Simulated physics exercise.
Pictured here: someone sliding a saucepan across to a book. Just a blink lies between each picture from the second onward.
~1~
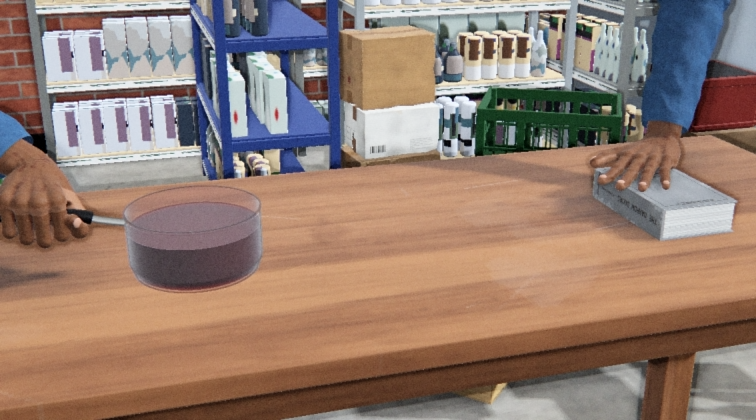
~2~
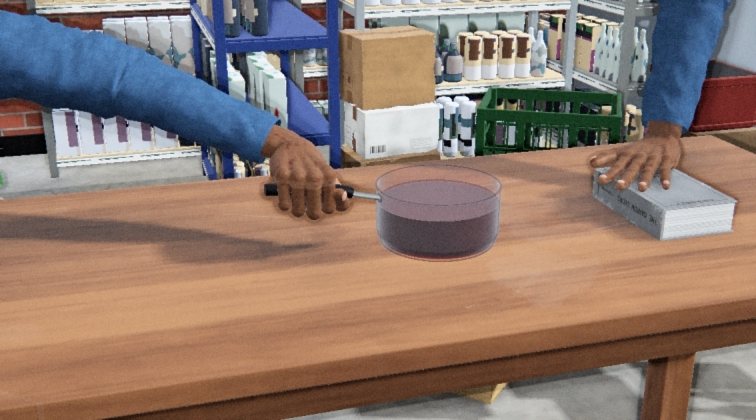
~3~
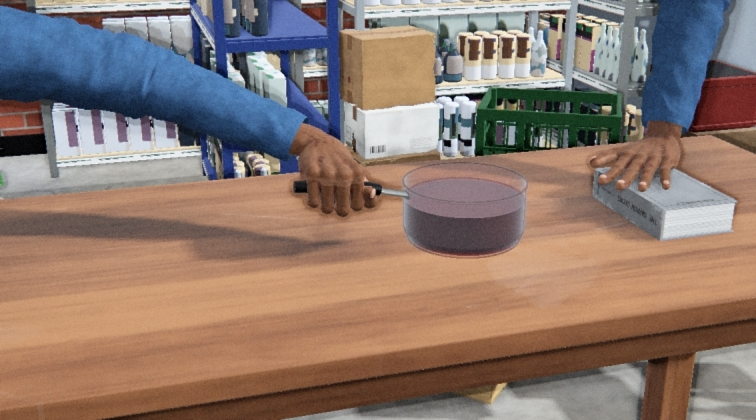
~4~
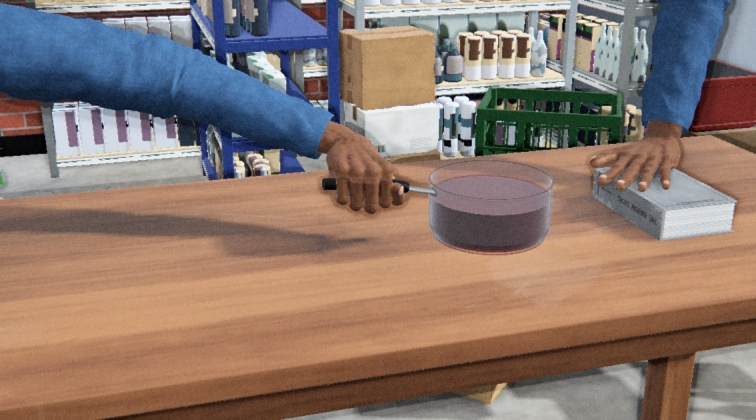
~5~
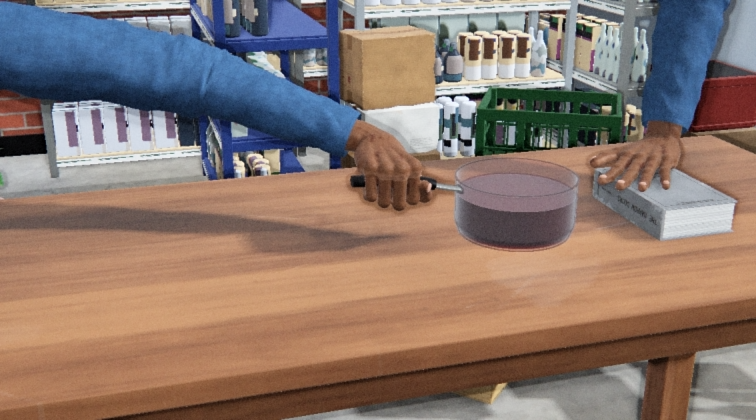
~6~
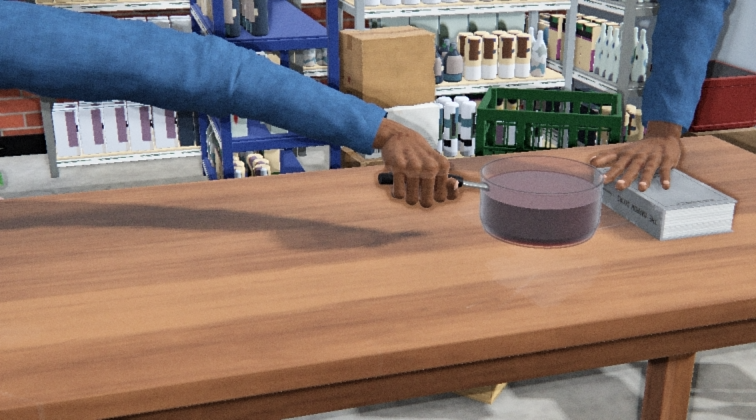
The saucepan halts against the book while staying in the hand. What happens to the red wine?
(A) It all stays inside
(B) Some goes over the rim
Some goes over the rim.
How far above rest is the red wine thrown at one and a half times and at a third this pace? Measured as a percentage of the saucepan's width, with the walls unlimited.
50 %, then 10 %.
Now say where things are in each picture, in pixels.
The first picture shows at rest; saucepan (195, 235) about two thirds full; book (661, 199).
The second picture shows under way; saucepan about two thirds full, surface at (438, 200).
The third picture shows a step of some 25 px; saucepan (464, 207) about two thirds full.
The fourth picture shows a step of some 25 px; saucepan about two thirds full, surface at (490, 195).
The fifth picture shows a step of some 25 px; saucepan (515, 202) about two thirds full.
The sixth picture shows a step of some 25 px; saucepan about two thirds full, surface at (541, 190); book (661, 199).
A moment on, the saucepan meets the book.
Further on, the red wine surges up the wall; a puddle lies under it.
When it is over, the saucepan stands at the book; a puddle lies under it.
